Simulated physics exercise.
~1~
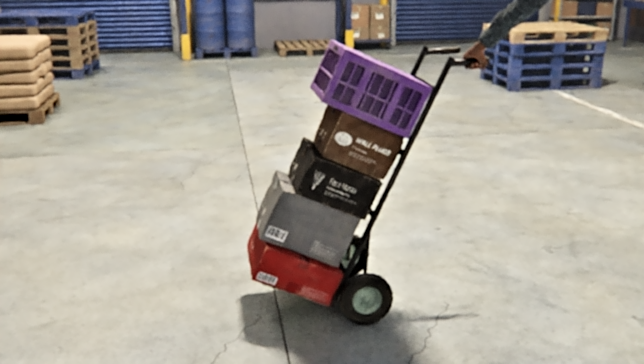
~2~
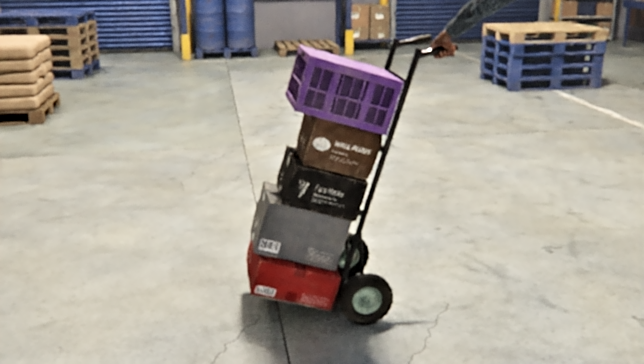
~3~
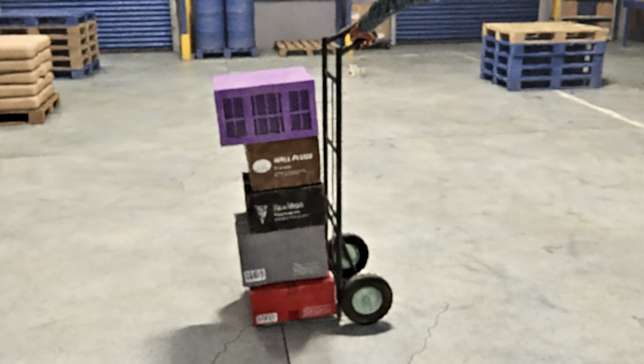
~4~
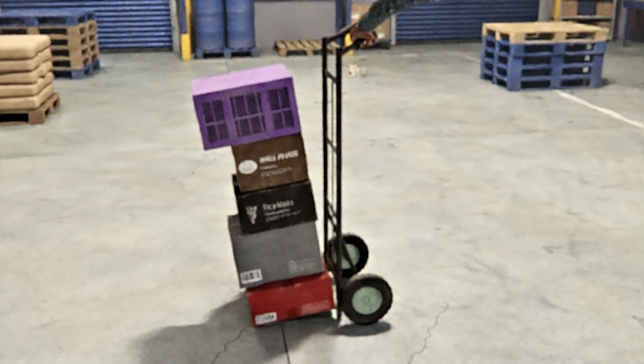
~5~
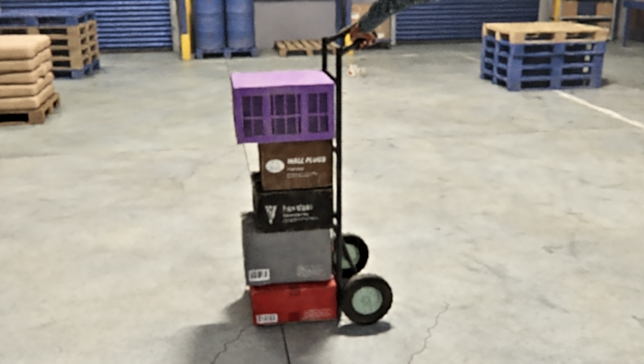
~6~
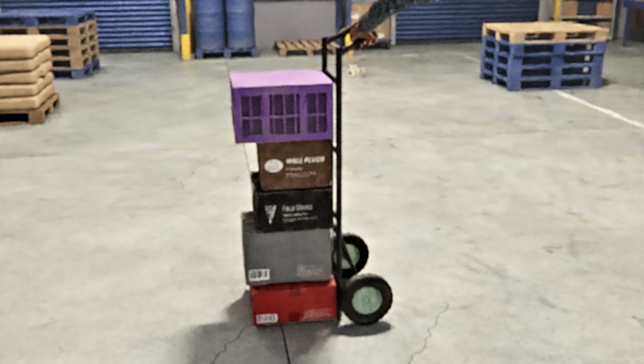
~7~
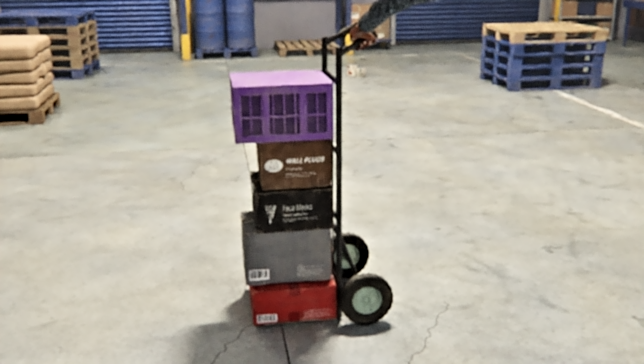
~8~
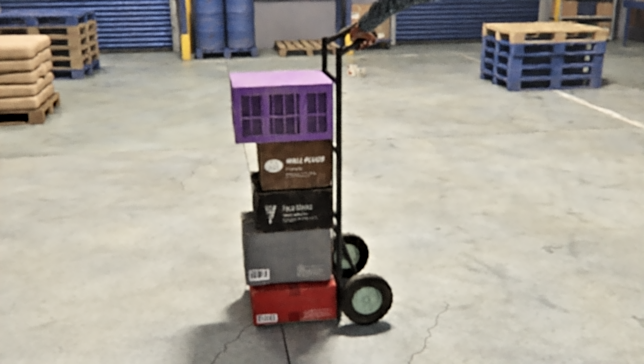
A black hand truck carrying a stack of five items stands tilted back to the right on a grey concrete warehouse floor, seen from the side by a still camera. A purple crate tops the brown, black, grey and red boxes, with pallets and blue shutters behind. A hand at the upper right lowers the tilt, swinging the truck upright to the left. As it stops, the stack leans left, away from the frame, with the purple crate farthest out. The stack then rocks back and settles upright, all five still piled and motionless.
